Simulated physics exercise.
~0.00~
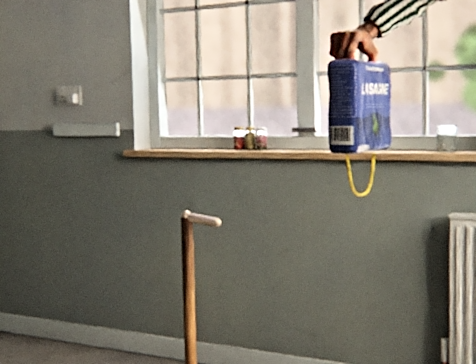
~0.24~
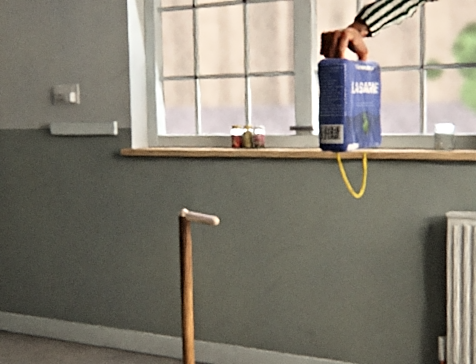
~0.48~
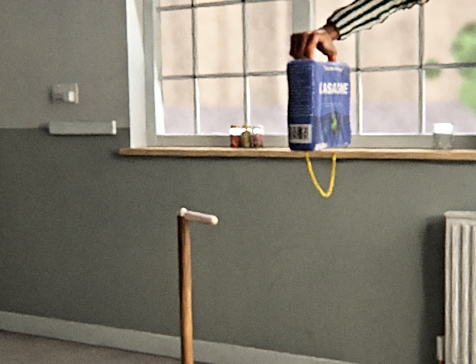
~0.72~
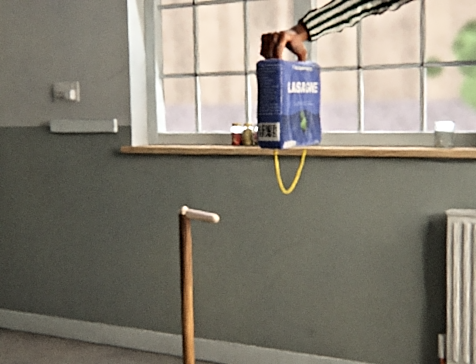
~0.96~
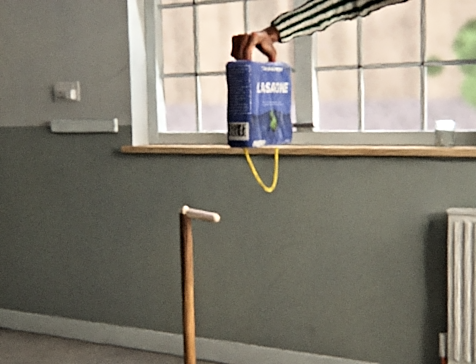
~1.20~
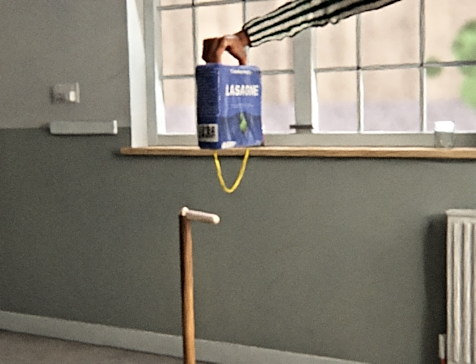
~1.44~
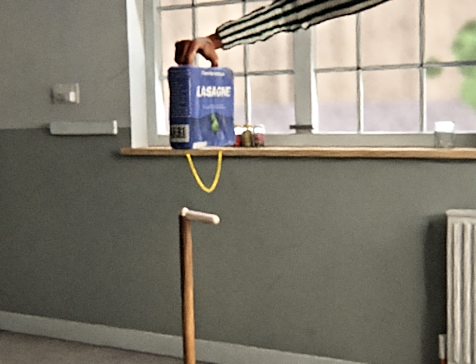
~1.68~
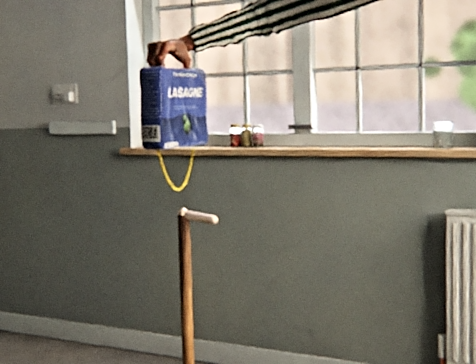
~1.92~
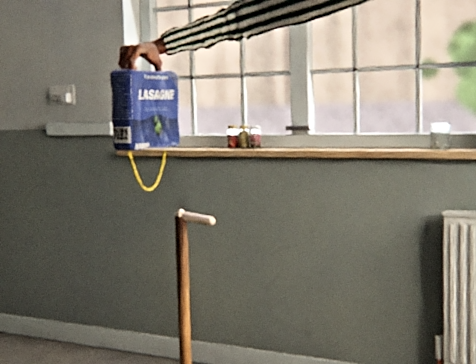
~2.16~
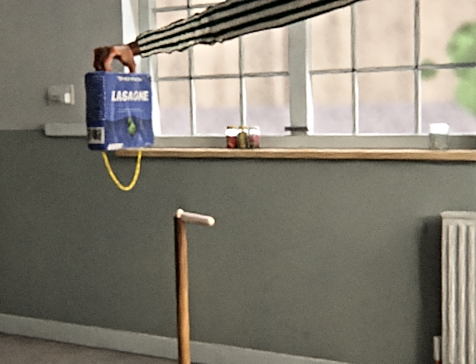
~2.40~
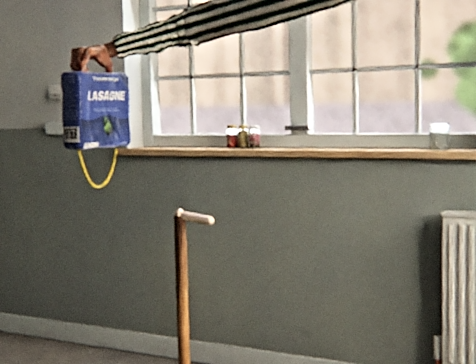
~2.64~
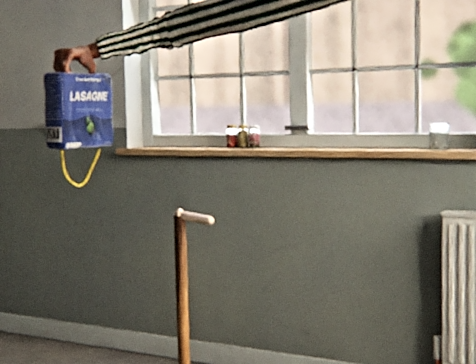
To begin with, a hand in a black-and-white striped sleeve holds a blue bag labelled lasagne in front of a paned window, a yellow loop dangling beneath it. Below stands a wooden post with a short pale peg at its top, and a white radiator is at the right. The arm reaches in from the right and carries the bag steadily left at an even height. The bag and its loop pass above the post without catching. They continue beyond the window's left edge, and finally the bag hangs upright against the grey wall, still in the hand.
